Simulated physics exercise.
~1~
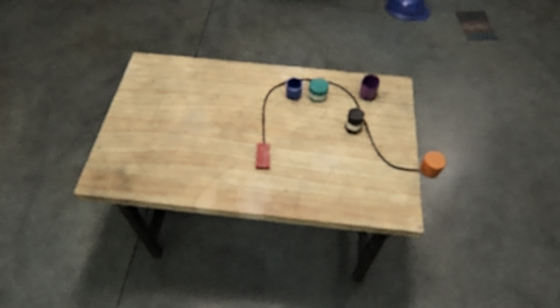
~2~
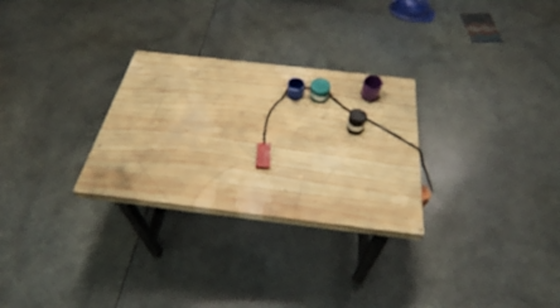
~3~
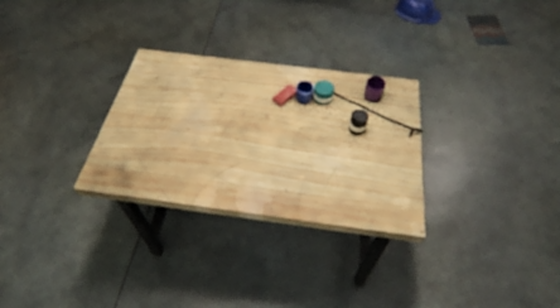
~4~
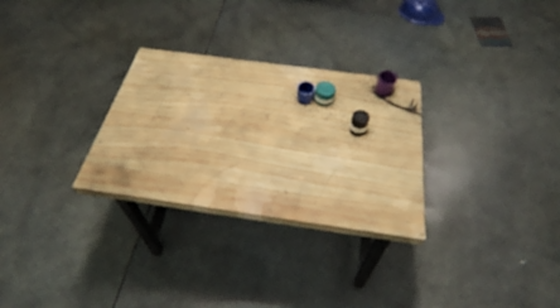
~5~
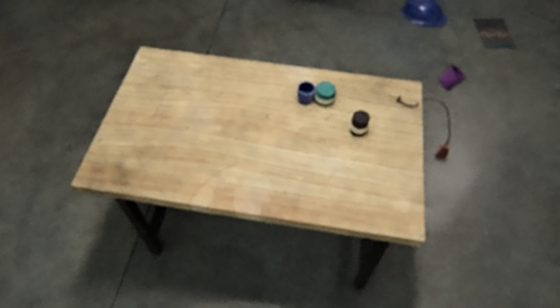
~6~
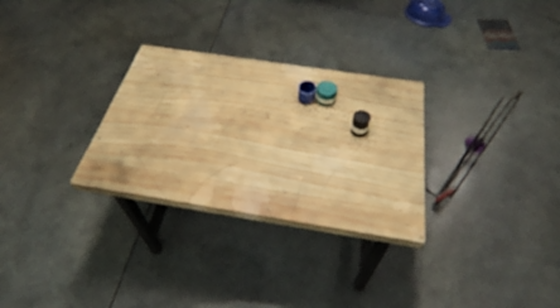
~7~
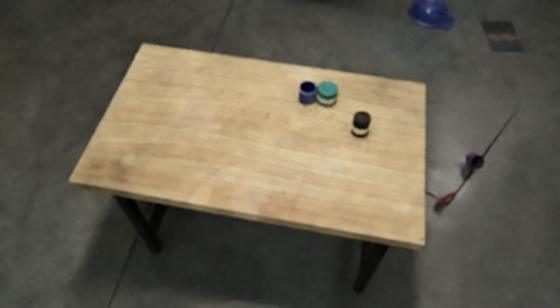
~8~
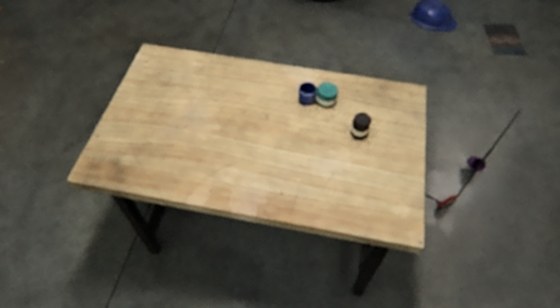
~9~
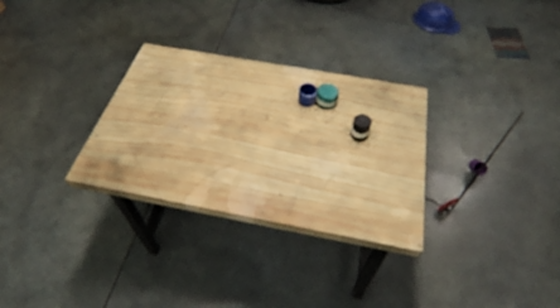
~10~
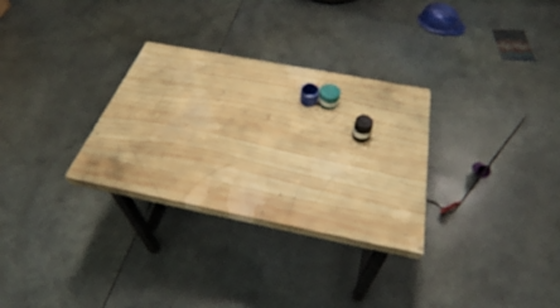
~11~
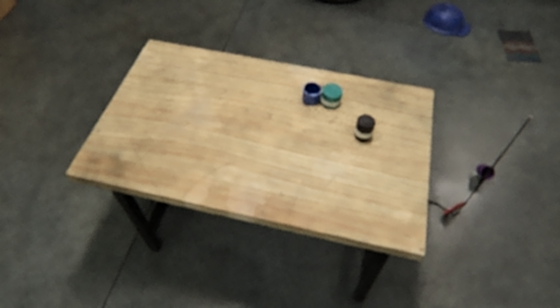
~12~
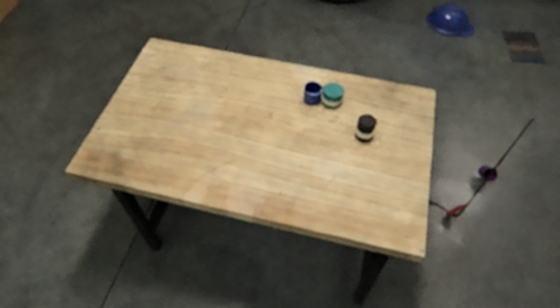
An orange speaker hangs just past the right edge of a wooden workbench, tied by a dark cable that curves around several small containers to a red phone. The speaker drops out of sight below the edge, pulling the cable tight across the top. The phone is dragged up and right toward the blue mug, then follows the cable off the right side. The purple mug shifts right and goes over the edge too. Phone, mug and cable come to rest on the floor to the right, while the blue mug, teal tin and black canister remain standing on the bench.
